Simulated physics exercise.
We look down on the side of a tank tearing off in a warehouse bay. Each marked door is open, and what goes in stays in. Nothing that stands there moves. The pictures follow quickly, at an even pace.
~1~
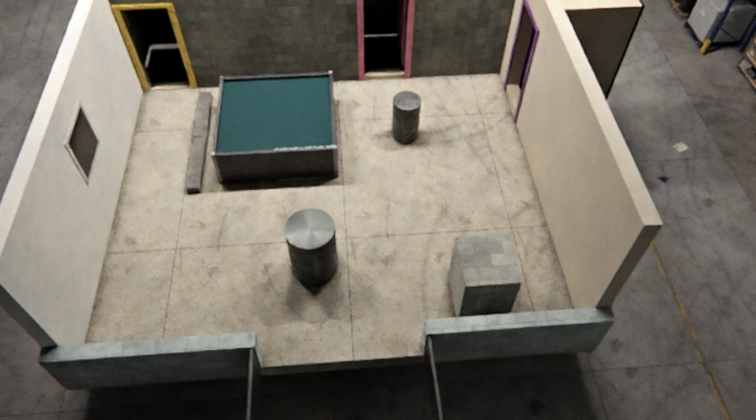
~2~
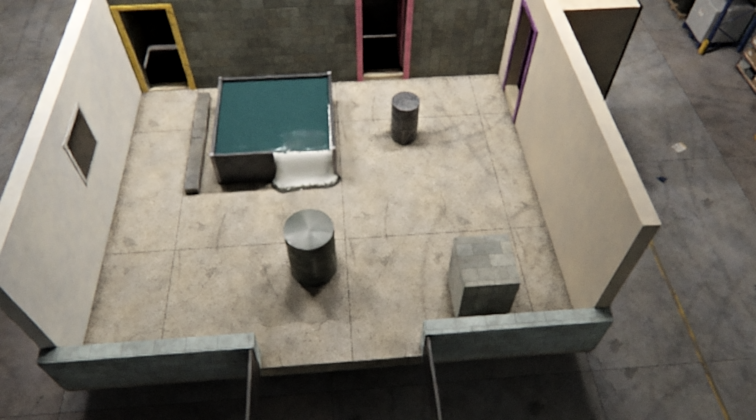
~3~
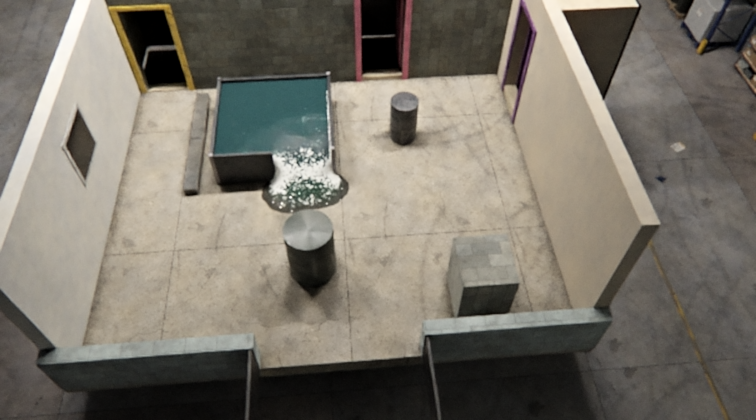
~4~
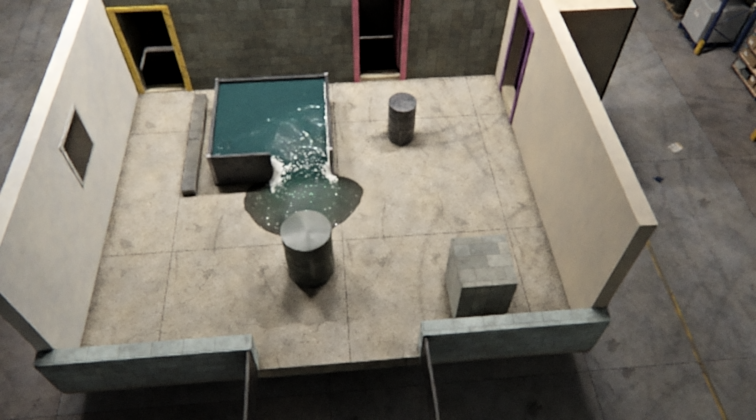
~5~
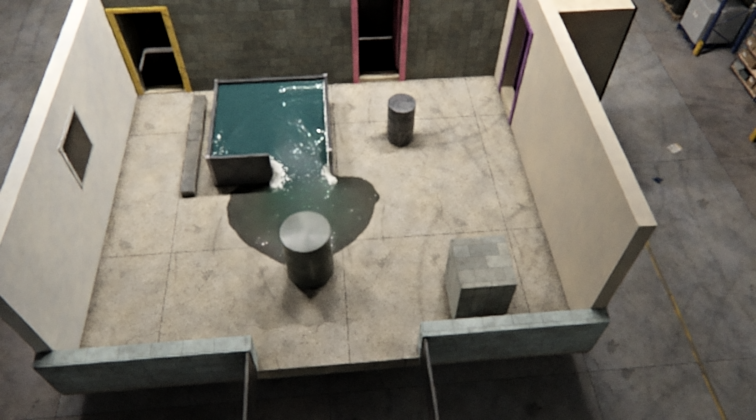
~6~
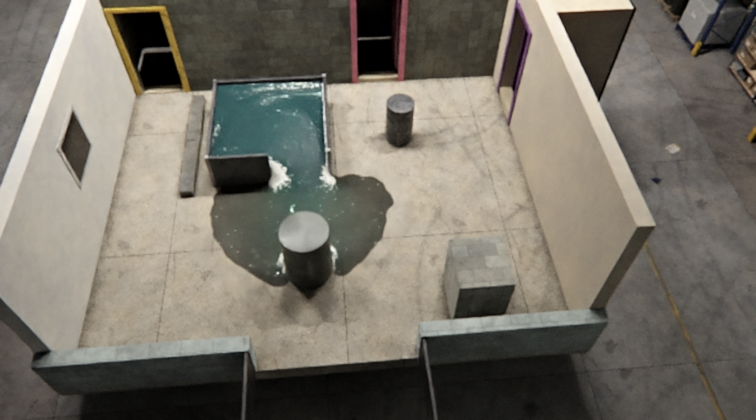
Dark green water bursts through the front right side of an open rectangular tank in a pale-floored warehouse bay, seen from high above. Yellow, pink and purple doorframes edge the walled space, with a large grey cylinder front-centre, a smaller one behind to the right and a grey block at right. White froth spills out, then the water spreads into a dark pool around the nearer cylinder.
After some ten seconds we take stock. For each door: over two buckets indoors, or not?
One by one: The pink door holds within the limit; the yellow door floods; the purple door holds within the limit.
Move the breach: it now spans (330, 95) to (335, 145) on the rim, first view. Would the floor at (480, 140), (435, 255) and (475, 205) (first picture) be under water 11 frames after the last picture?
In turn: Covered, covered, awash.
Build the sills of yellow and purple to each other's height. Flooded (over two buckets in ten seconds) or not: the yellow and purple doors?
In short: The yellow one lets less in; the purple one is under.
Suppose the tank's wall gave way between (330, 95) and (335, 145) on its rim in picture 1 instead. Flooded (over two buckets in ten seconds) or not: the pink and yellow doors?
The pink door floods; the yellow door holds.
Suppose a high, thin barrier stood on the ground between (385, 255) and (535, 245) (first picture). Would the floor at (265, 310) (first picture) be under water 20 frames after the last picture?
At that place: Wet.
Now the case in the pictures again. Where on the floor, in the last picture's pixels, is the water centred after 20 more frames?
Around (293, 213).
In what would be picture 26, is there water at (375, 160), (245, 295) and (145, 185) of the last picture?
As listed: No water, covered, no water.
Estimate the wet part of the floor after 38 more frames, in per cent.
Some 75 per cent.
A moment on, water covers 25 % of the floor; the pink door not reached, the yellow door not reached, the purple door not reached.
Next, water covers 35 % of the floor; the pink door not reached, the yellow door not reached, the purple door not reached.
Then, water covers 45 % of the floor; the pink door not reached, the yellow door not reached, the purple door not reached.
Later, water covers 75 % of the floor; the pink door not reached, the yellow door wet at the sill, nothing in, the purple door wet at the sill, nothing in.
In the end, water covers 95 % of the floor; the pink door wet at the sill, nothing in, the yellow door far over two buckets in, the purple door wet at the sill, nothing in.
